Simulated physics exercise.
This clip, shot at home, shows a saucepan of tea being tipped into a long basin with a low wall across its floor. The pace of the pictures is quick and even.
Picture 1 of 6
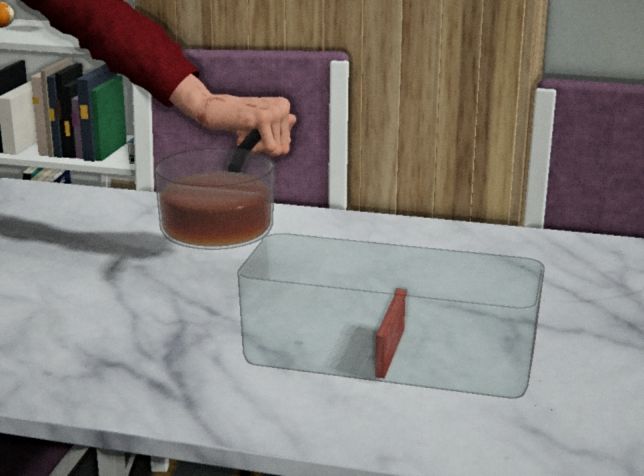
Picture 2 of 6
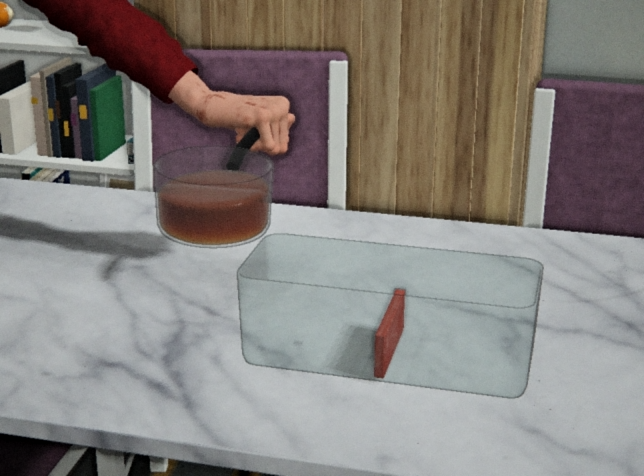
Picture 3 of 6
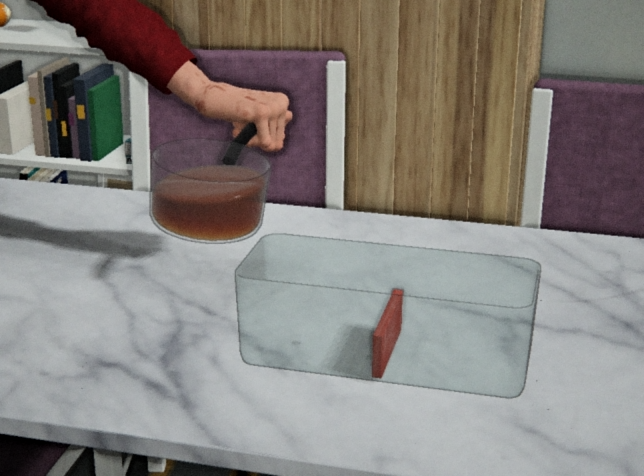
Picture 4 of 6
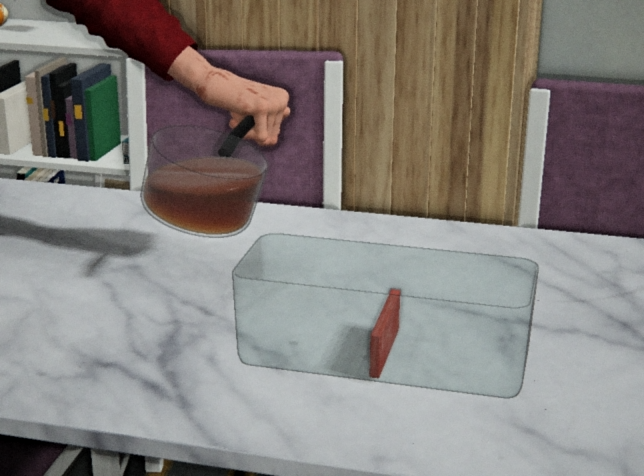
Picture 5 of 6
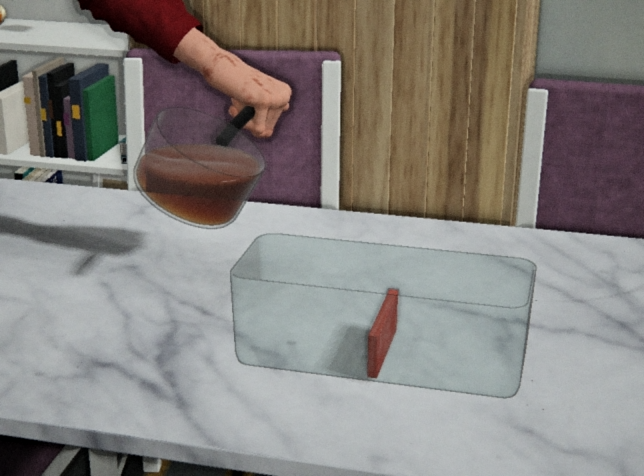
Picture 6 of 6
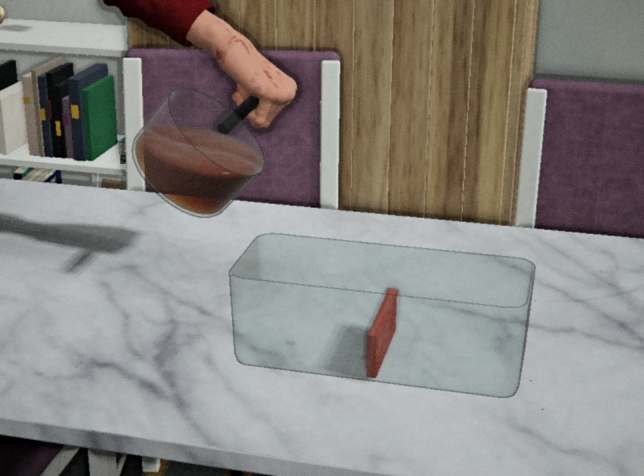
At first, a hand in a red sleeve grips the dark handle of a clear pan of brown liquid, beside a long, empty transparent basin with a low red wall inside. The hand then lifts the pan slightly and tilts it progressively more steeply, the liquid shifting inside.
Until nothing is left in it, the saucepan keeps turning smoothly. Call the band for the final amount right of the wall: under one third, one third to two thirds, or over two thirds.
Band: Under one third.
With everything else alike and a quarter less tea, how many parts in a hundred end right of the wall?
Estimated share: Close to 10 per cent.
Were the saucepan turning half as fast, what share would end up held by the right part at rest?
Around 0 percent ends up there.
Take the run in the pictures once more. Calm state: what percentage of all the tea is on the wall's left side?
It works out to around 80 percent.
A moment on, the saucepan is tipped right over and 48 per cent is still to pour, 4 is left of the wall and 0 right of it.
Next, the saucepan is tipped right over and 4 per cent is still to pour, 78 is left of the wall and 5 right of it.
Then the saucepan is tipped right over and 0 per cent is still to pour, 68 is left of the wall and 6 right of it.
Later the saucepan is tipped right over and 0 per cent is still to pour, 80 is left of the wall and 11 right of it.
Finally, 80 per cent lies left of the wall, 12 right of it and 8 outside.
